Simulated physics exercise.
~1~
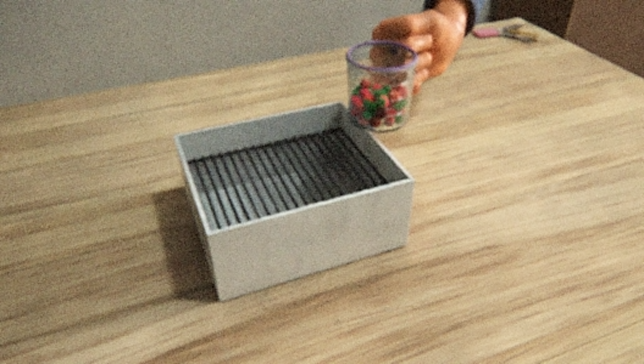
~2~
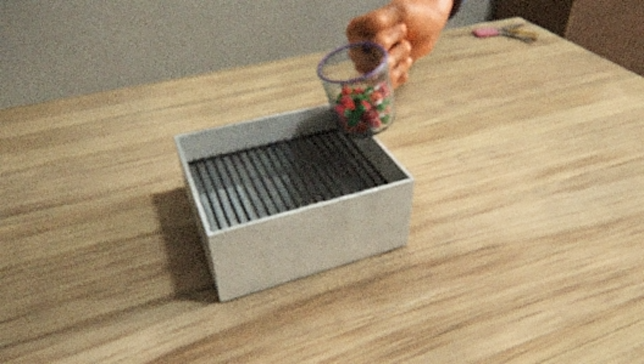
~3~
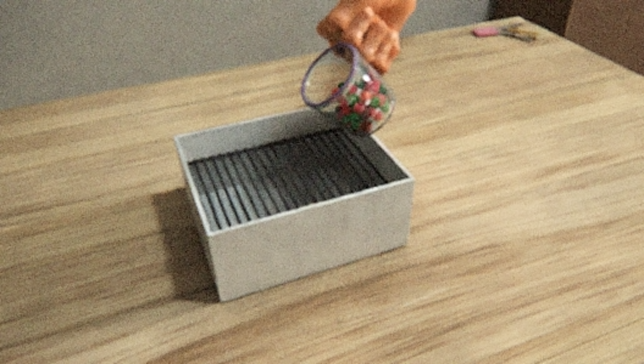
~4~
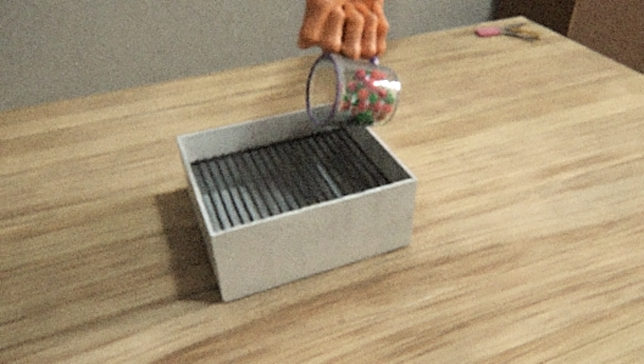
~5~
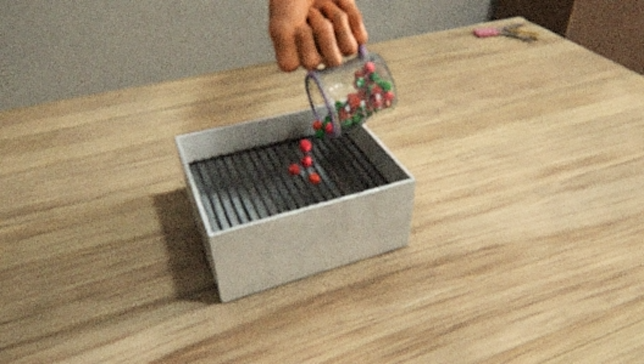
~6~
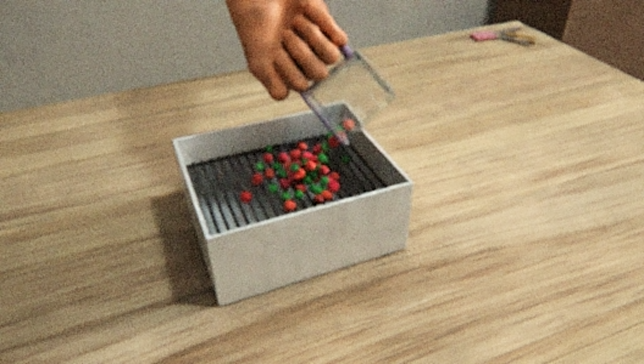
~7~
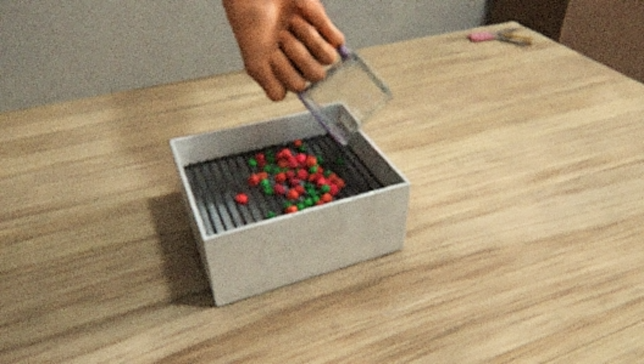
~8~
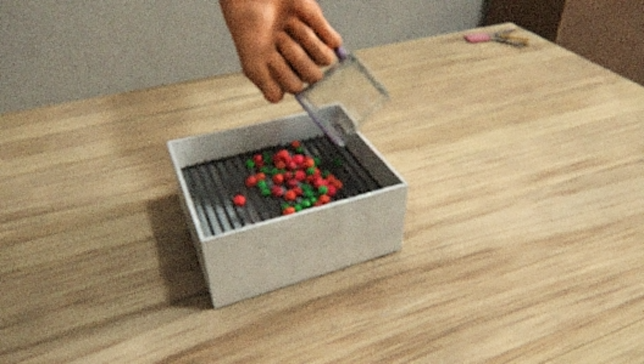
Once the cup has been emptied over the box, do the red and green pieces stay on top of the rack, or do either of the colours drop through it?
Both colours stay on top. The red pieces and the green pieces all end up resting on the bars, and neither colour passes through.
On a light wooden table against a grey wall, seen from above at a slant by a slightly swaying camera, a pale open box holds a rack of dark parallel bars. A hand at the upper right holds a clear cup of red and green pieces. The hand moves left over the box and tips the cup onto its side. A few pieces spill first, then the rest tumble out onto the bars. The emptied cup stays tilted over the box, and the red and green pieces lie still in a loose cluster on top of the rack.
